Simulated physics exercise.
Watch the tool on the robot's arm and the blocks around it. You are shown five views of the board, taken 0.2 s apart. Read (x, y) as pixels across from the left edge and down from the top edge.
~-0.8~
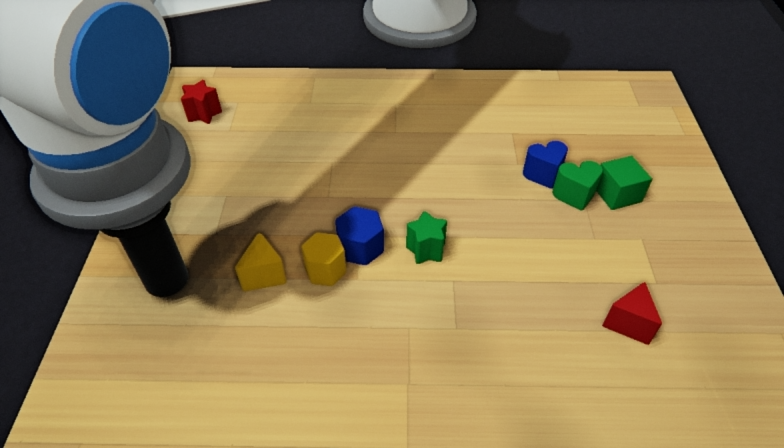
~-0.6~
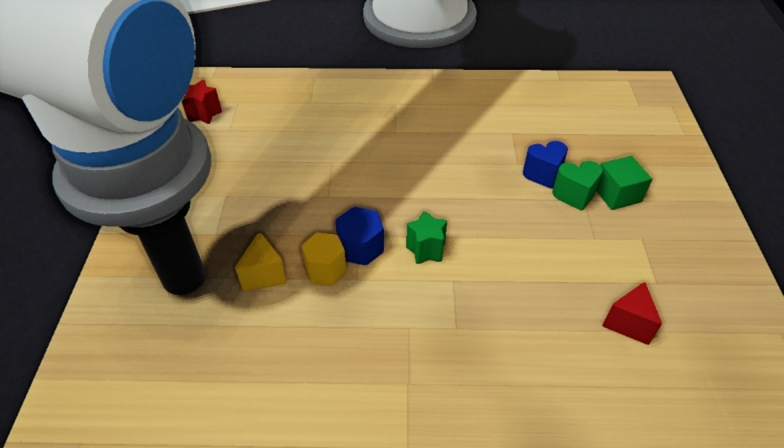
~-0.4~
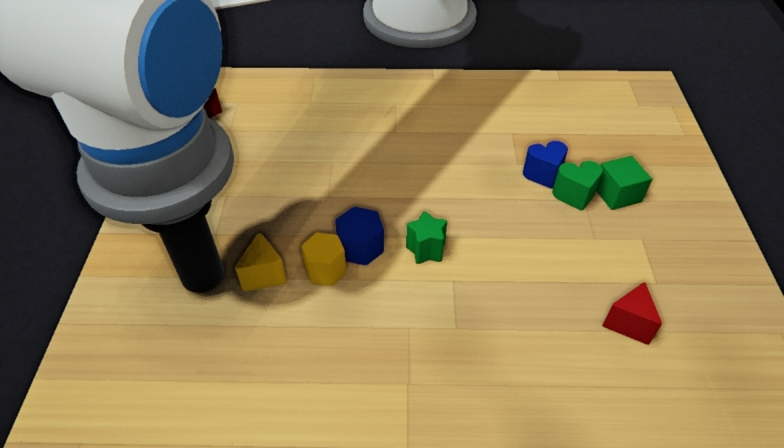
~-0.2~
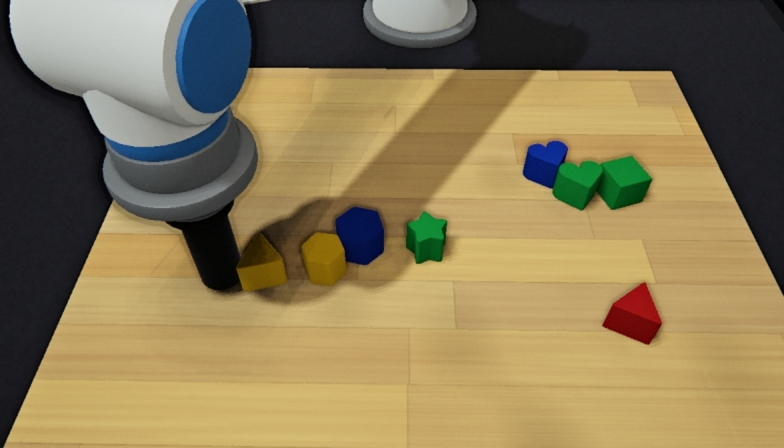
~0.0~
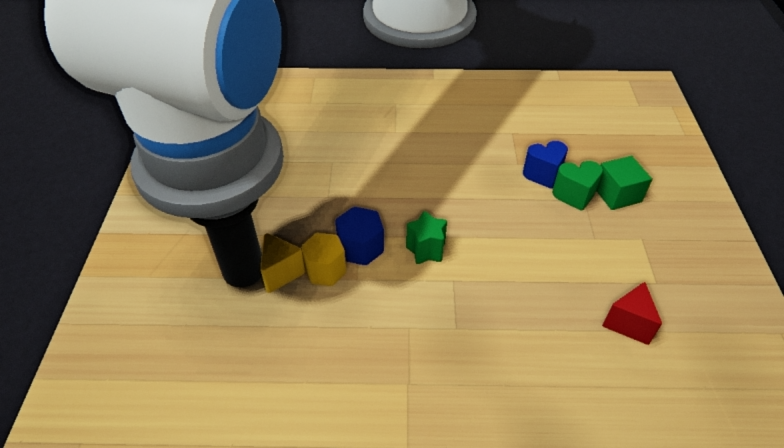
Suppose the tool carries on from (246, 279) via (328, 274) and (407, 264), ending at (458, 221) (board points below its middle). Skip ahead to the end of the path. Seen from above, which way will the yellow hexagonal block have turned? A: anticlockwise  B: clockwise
B - clockwise.
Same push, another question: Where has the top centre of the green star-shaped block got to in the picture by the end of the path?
If I read the scene right, the answer is (488, 183).
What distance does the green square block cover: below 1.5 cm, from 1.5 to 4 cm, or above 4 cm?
Up to 1.5 cm.
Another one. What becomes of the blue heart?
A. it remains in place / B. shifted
The answer is A.
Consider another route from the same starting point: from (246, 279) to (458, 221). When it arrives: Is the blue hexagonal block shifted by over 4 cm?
Answer: Yes.
The first path, step by step. One third of the way, tool at (327, 266); yellow triangular piece at (344, 227), turned 55° anticlockwise; yellow hexagonal block at (373, 254), turned 55° clockwise; blue hexagonal block at (382, 219), turned 45° anticlockwise.
Two thirds of the way, tool at (408, 256); yellow triangular piece at (349, 221), turned 85° anticlockwise; yellow hexagonal block at (442, 260); blue hexagonal block at (395, 207), turned 60° anticlockwise; green star-shaped block at (442, 221).
At the end, tool at (459, 213); yellow triangular piece at (349, 221), turned 85° anticlockwise; yellow hexagonal block at (448, 259), turned 135° clockwise; blue hexagonal block at (396, 206), turned 65° anticlockwise; green star-shaped block at (488, 183); blue heart not moved; green square block not moved.
